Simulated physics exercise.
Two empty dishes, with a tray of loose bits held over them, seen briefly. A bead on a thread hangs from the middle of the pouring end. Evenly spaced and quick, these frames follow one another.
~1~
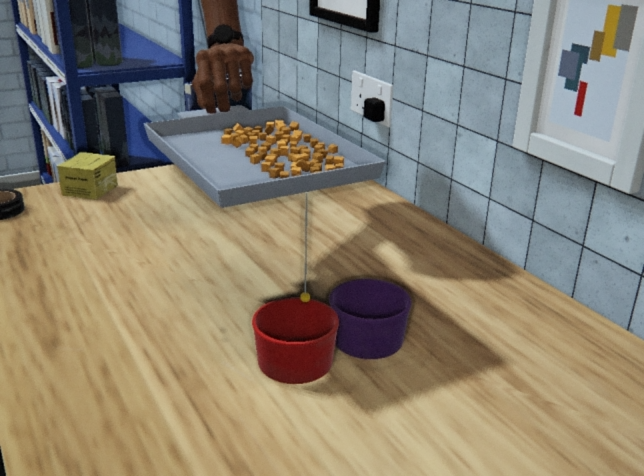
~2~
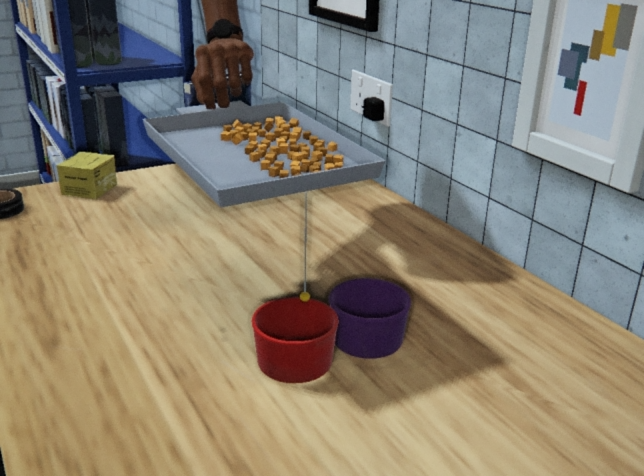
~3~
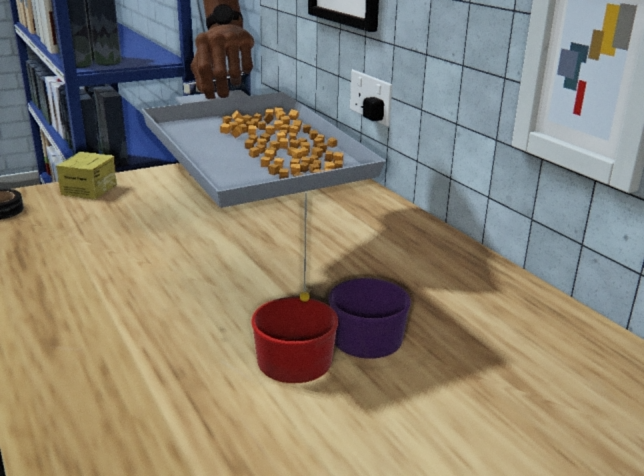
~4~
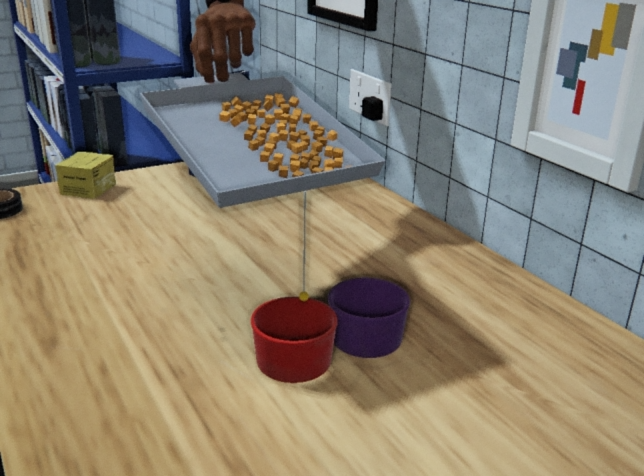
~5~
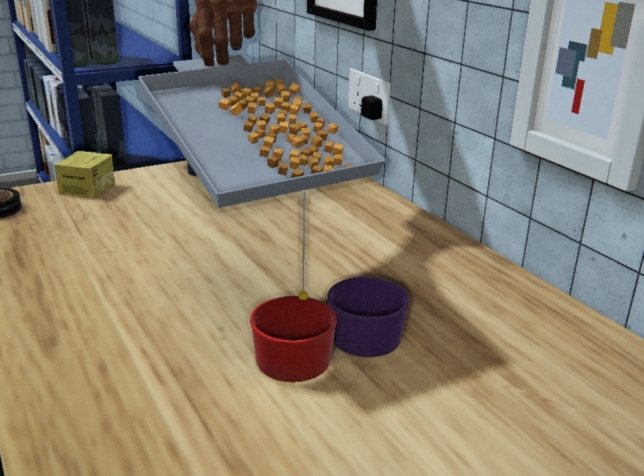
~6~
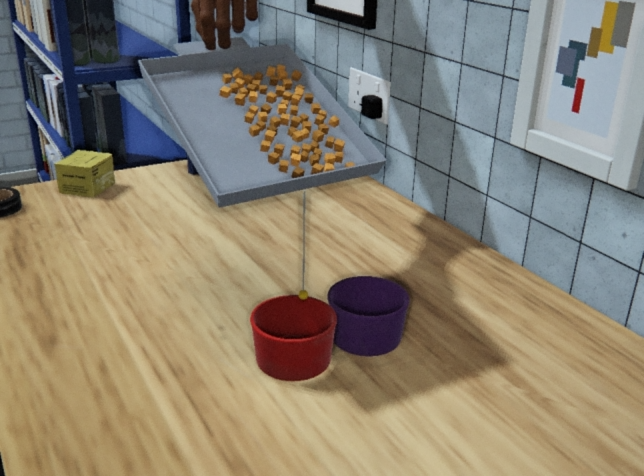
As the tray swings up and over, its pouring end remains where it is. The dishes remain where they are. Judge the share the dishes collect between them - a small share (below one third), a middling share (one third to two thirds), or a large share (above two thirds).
A small share.
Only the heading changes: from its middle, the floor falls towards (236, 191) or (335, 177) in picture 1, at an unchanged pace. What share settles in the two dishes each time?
Respectively 20 and 70 in a hundred.
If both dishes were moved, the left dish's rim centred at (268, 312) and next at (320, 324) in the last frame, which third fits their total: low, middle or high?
Spot one, below one third; spot two, between a third and two thirds.
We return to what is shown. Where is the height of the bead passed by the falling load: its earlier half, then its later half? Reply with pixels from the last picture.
First half (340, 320); second half (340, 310).
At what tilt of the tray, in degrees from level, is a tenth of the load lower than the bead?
Approx. reading: About 95°.
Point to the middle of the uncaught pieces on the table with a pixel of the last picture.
Centre: Roughly (372, 405).
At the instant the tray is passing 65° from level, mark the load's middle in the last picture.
I'd put it at about (318, 162).
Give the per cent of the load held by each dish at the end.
For the left dish 10 %, for the right dish 0 %.
Soon, tray tipped steeply; nearly all on the tray; a stray few in the air.
A while on, tray tipped past a quarter turn; nearly all on the tray; a small part outside both.
Towards the end, tray tipped past a quarter turn; a small part in the left dish; nearly all outside both.
Finally, tray tipped past a quarter turn; a small part in the left dish; none in the right dish; nearly all outside both.
